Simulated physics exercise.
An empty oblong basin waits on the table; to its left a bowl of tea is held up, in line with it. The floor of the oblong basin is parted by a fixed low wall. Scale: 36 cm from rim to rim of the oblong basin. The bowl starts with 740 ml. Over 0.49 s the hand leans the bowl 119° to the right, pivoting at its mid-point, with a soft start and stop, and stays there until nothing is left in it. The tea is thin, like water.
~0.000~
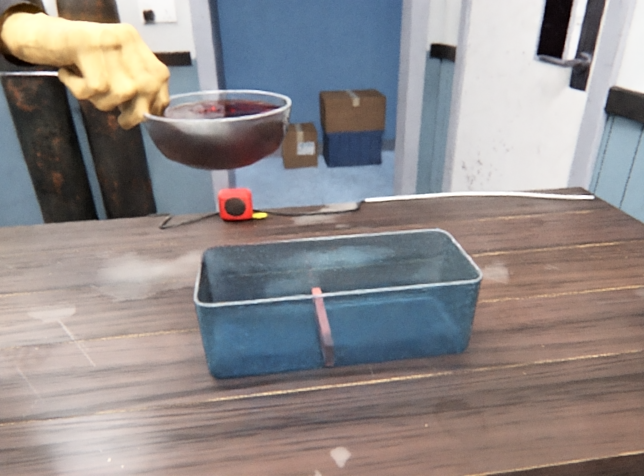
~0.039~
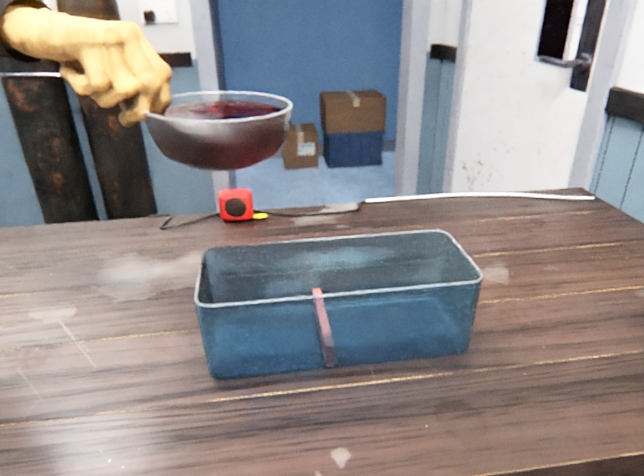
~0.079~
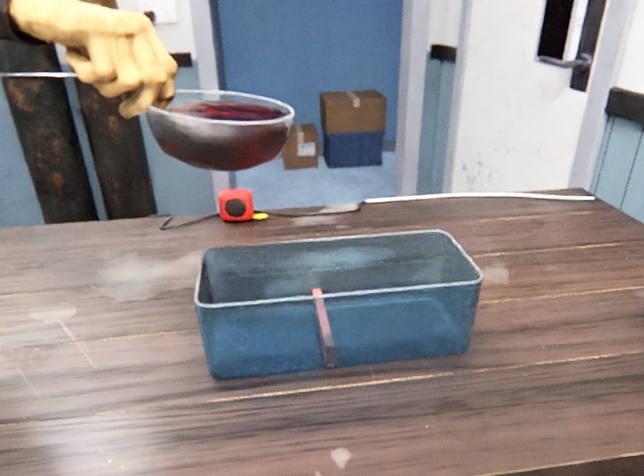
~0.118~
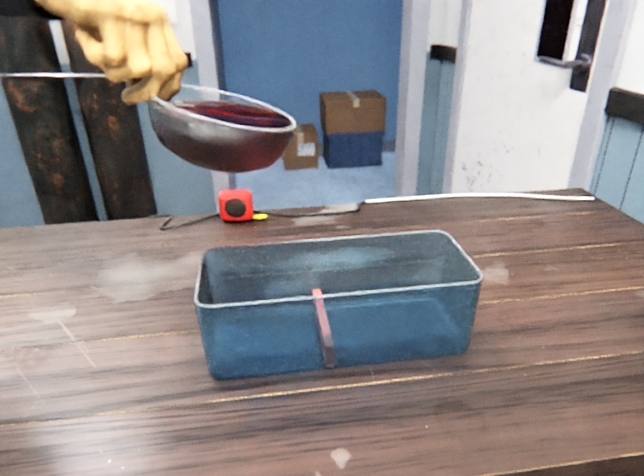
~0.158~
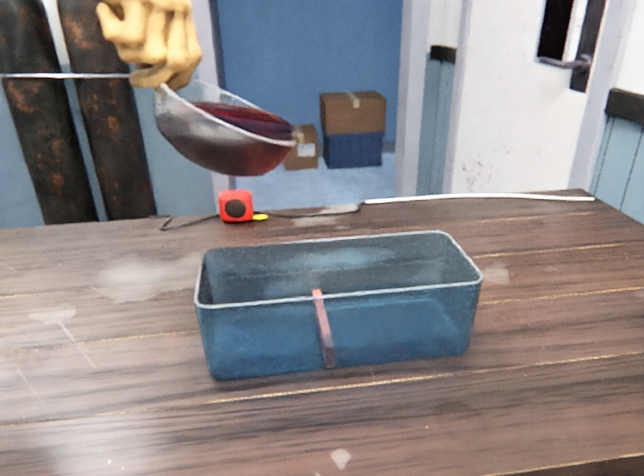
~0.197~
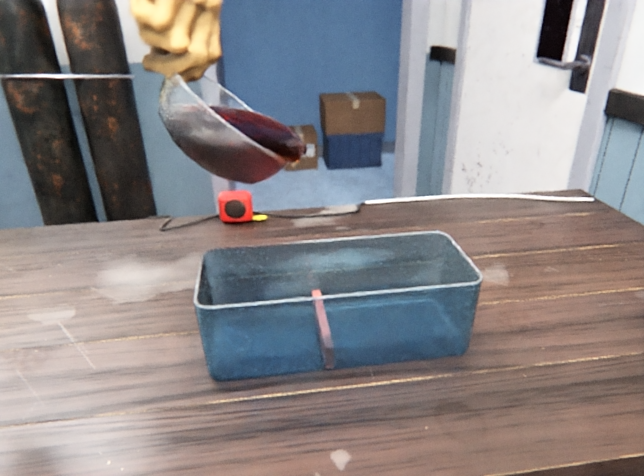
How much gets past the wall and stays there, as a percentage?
About 59 per cent.
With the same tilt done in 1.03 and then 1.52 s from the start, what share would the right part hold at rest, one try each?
First 70, then 75 per cent.
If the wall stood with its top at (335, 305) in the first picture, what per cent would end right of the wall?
Then about 40 per cent.
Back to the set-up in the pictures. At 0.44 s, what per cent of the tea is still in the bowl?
Some 1 per cent.
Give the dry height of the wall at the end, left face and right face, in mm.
Some 22 mm on the left and 18 mm on the right.
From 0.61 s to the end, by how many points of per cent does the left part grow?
Near 6 in a hundred.
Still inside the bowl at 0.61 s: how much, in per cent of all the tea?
Near 0 in a hundred.
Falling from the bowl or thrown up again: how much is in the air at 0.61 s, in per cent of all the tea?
About 8 per cent.
By 0.44 s the tilt is 115° and 1 per cent is still to pour, 5 is left of the wall and 50 right of it.
By 0.61 s the tilt is 119° and 0 per cent is still to pour, 31 is left of the wall and 60 right of it.
By 0.79 s the tilt is 119° and 0 per cent is still to pour, 33 is left of the wall and 58 right of it.
By 0.99 s the tilt is 119° and 0 per cent is still to pour, 36 is left of the wall and 59 right of it.
At rest 37 per cent lies left of the wall, 59 right of it and 4 outside.
